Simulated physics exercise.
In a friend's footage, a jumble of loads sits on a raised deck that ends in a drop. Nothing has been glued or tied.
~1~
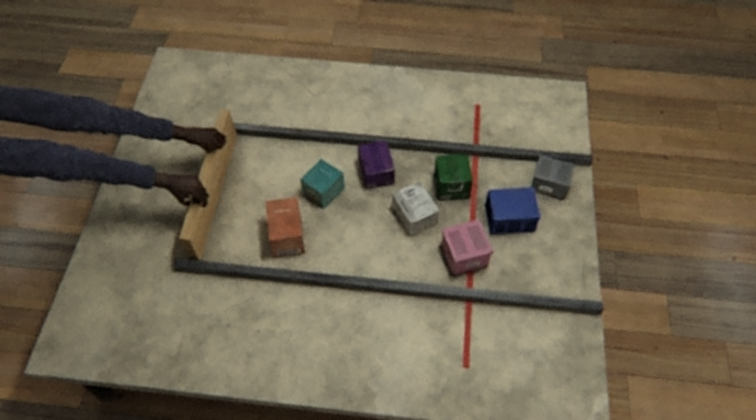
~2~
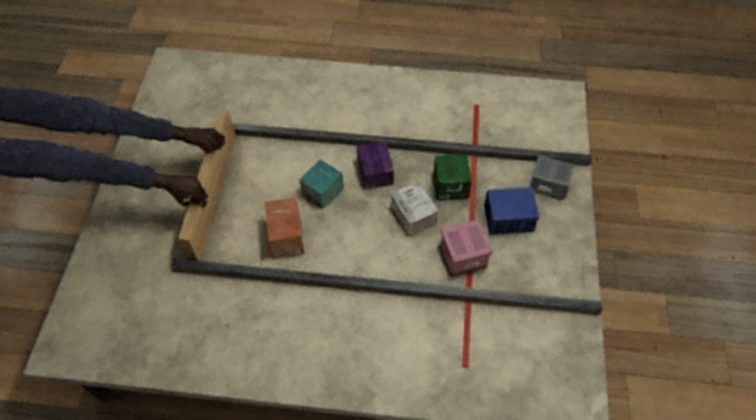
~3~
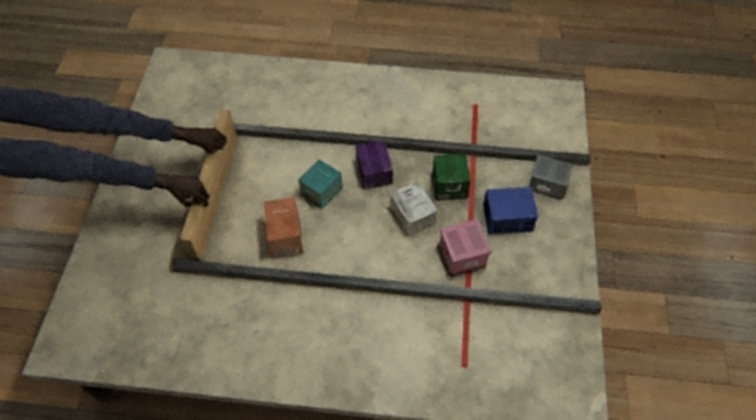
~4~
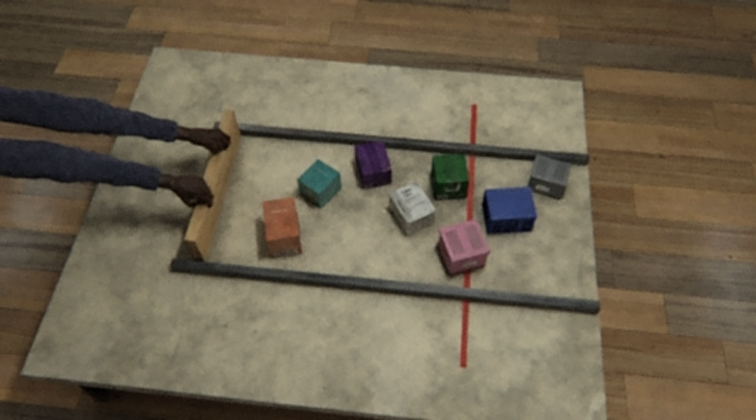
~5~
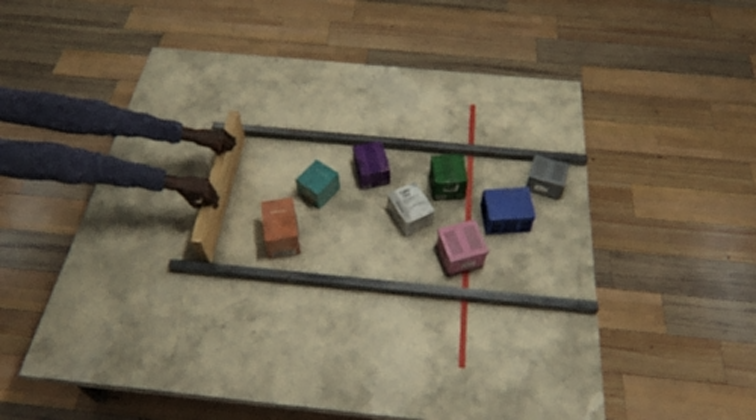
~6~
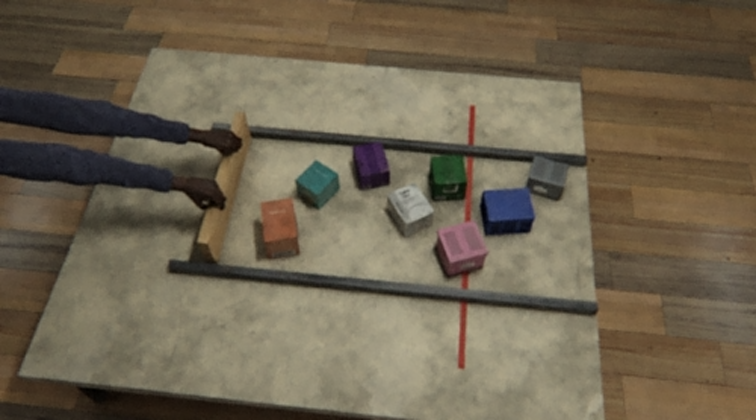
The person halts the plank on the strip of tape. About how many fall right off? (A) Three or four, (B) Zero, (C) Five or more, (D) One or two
Answer: B.
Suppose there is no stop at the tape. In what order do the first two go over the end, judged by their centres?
Order: Grey tote before blue crate.
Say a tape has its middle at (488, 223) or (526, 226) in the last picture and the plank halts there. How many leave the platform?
Tallies: 0, 2.
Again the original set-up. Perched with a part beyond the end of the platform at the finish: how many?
Overhang count: 0.
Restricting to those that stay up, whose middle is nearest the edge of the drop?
The grey tote is foremost.
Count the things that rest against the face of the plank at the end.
Contact count: 3.
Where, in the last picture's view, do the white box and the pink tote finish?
In the last picture the white box sits around (516, 226) and the pink tote around (521, 265).
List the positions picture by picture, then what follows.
Grey tote (552, 178); blue crate (512, 211); pink tote (466, 248); plank (211, 183); tape (473, 220), in the first frame.
Blue crate (511, 211); purple parcel (376, 165), in the second frame.
Pink tote (464, 248); plank (211, 183), in the third frame.
Grey tote (548, 177); green parcel (450, 177), in the fourth frame.
Blue crate (507, 211); white box (410, 209), in the fifth frame.
Grey tote (546, 179); blue crate (507, 212); pink tote (461, 249); plank (227, 186); tape (468, 221), in the sixth frame.
Early on, none off yet; grey tote at rest near (546, 179); blue crate at rest near (507, 212); pink tote at rest near (461, 249).
A while later, none off yet; grey tote at rest near (546, 179); blue crate moving near (509, 212); pink tote travelled a little near (472, 259).
Finally, the number that fall off is zero.
